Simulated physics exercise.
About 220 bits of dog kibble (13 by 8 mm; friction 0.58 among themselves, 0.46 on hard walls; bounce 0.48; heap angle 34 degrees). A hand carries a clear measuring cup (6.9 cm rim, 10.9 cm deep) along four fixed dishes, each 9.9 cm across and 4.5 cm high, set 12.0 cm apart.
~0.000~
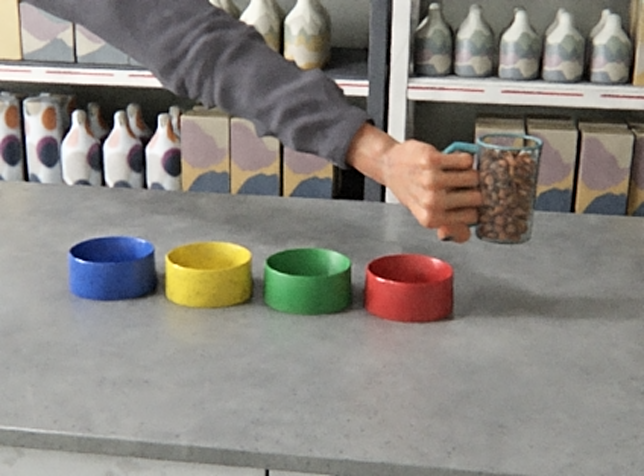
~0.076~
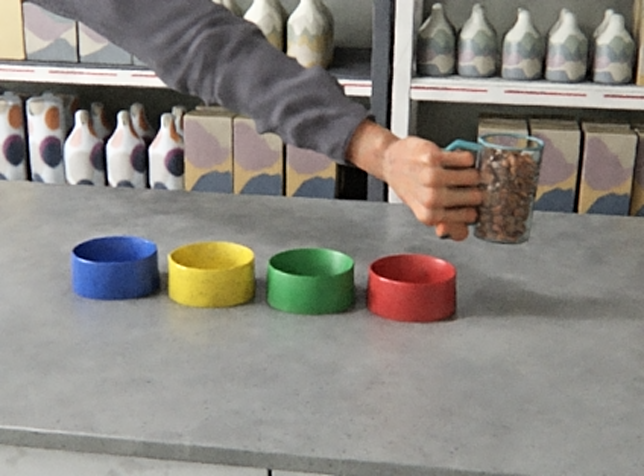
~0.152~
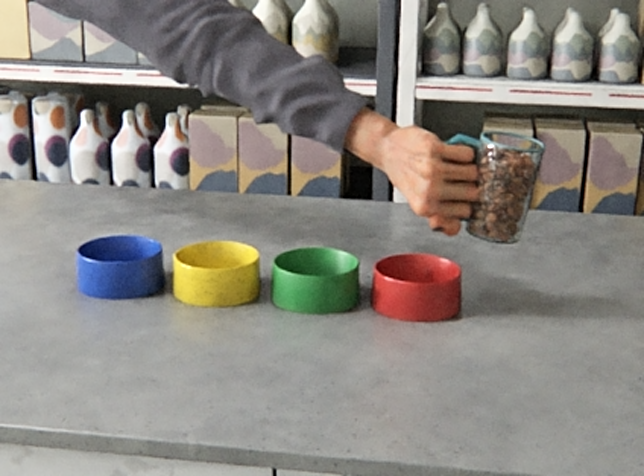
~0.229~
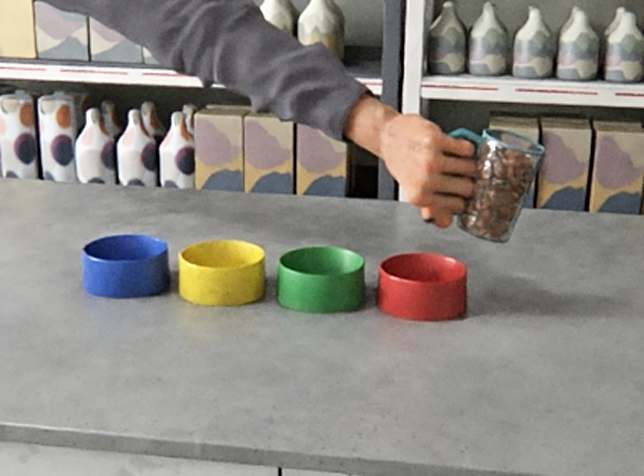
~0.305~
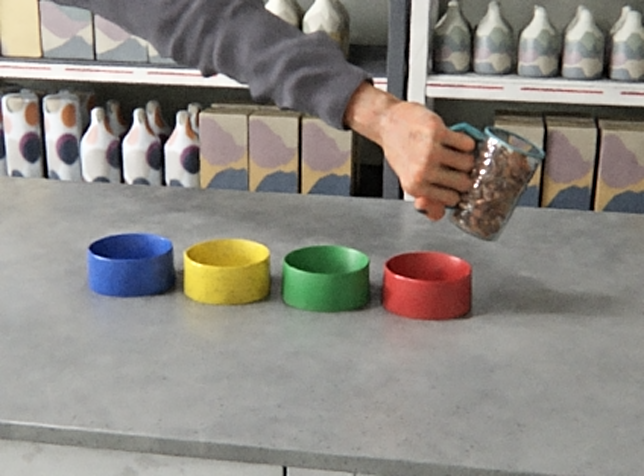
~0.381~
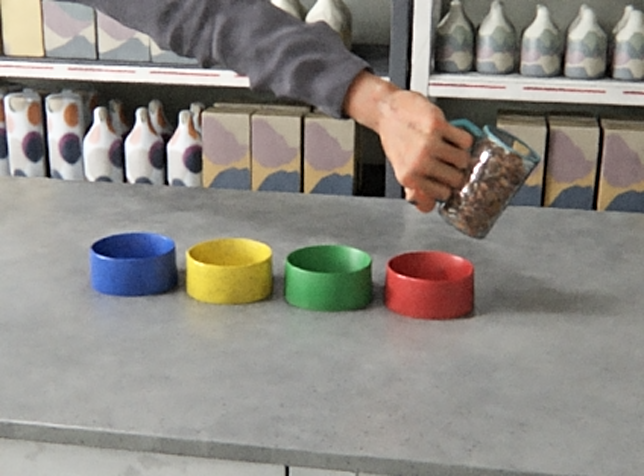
On a gray counter, a hand tilts a clear cup of brown pieces near four colored dishes.
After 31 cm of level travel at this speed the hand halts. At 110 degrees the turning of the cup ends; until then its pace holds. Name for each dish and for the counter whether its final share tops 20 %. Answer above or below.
Red: Above, blue: Below, green: Above, yellow: Below, counter: Below.
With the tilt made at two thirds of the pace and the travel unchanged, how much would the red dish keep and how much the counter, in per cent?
Then: Red 0; counter 0.
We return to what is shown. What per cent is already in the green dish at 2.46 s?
Some 25 per cent.
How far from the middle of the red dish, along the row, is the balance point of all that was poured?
About 7 cm to its left.
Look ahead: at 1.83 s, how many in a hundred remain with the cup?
Roughly 45 per cent.
After 1.25 s, tilt 104 degrees; cup holds 95 %, red 5 %.
After 1.83 s, tilt 110 degrees; cup holds 45 %, red 40 %, green 5 %.
After 2.46 s, tilt 110 degrees; cup holds 25 %, red 40 %, green 25 %.
In the end, at 4.3 s, red 40 %, blue 0 %, green 45 %, yellow 0 %, counter 10 %, cup 5 %.
